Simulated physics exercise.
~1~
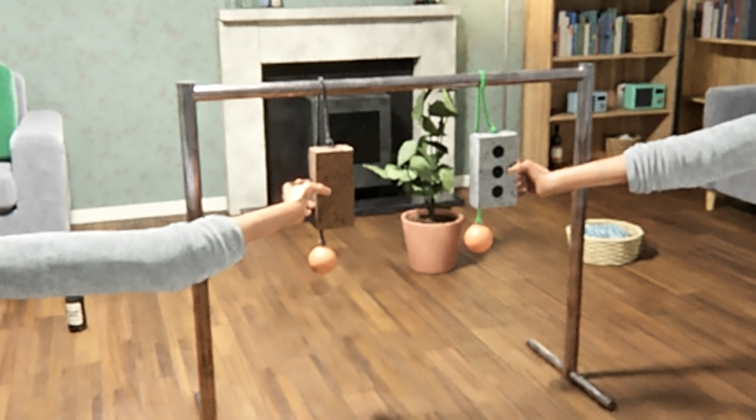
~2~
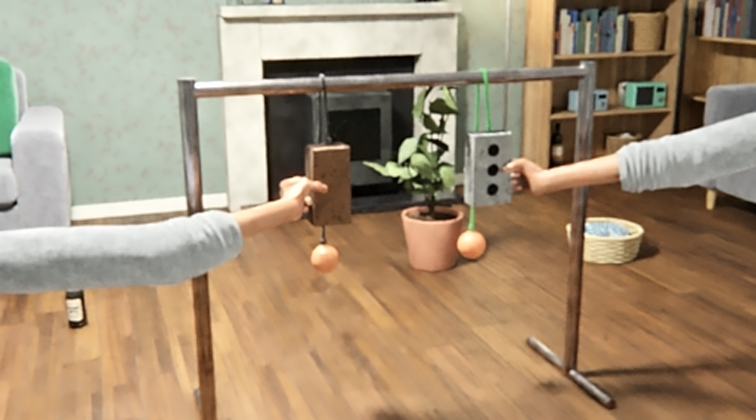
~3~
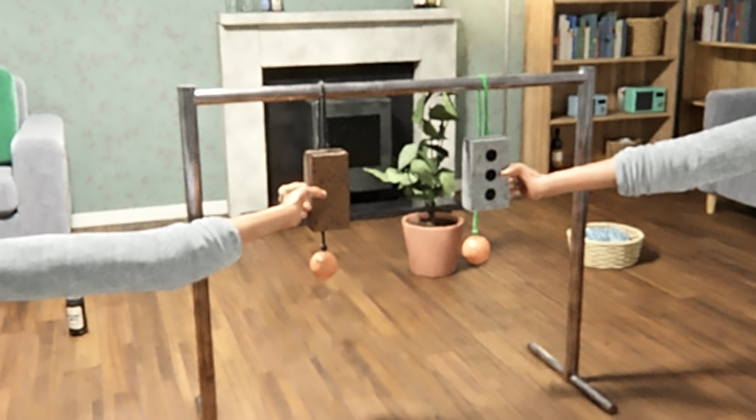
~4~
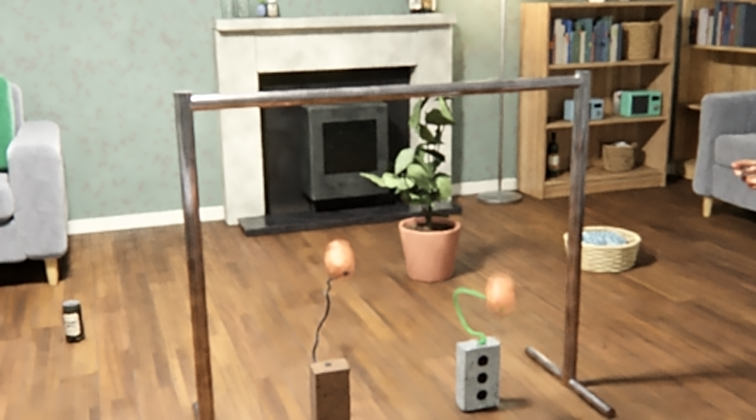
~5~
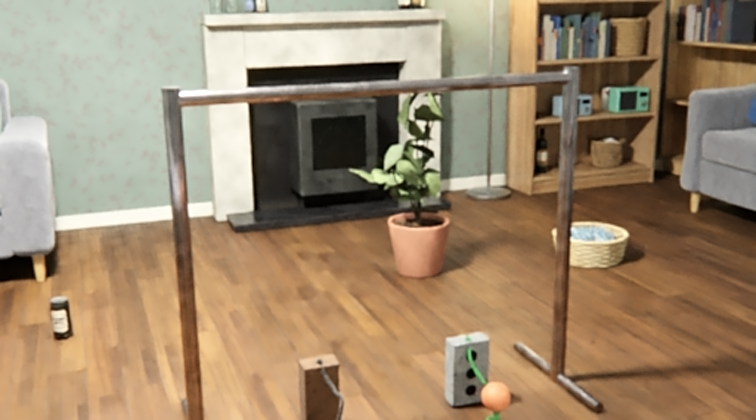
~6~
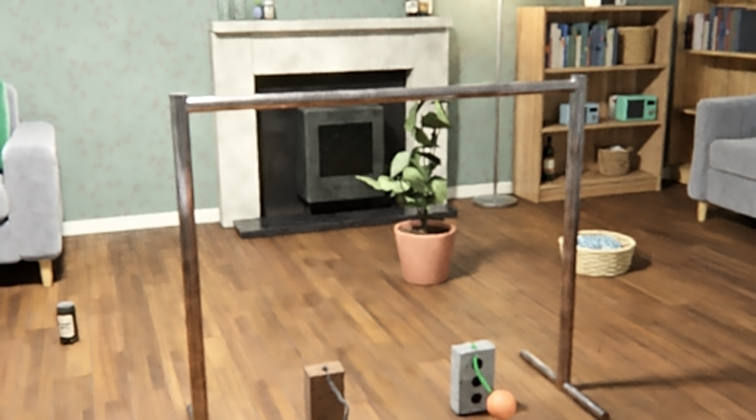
In this clip, two hands steady a brick and a gray paver hanging by ropes from a metal bar, with an orange below each. The hands let go, both blocks drop, and they end upright on the wooden floor, one orange beside the paver.
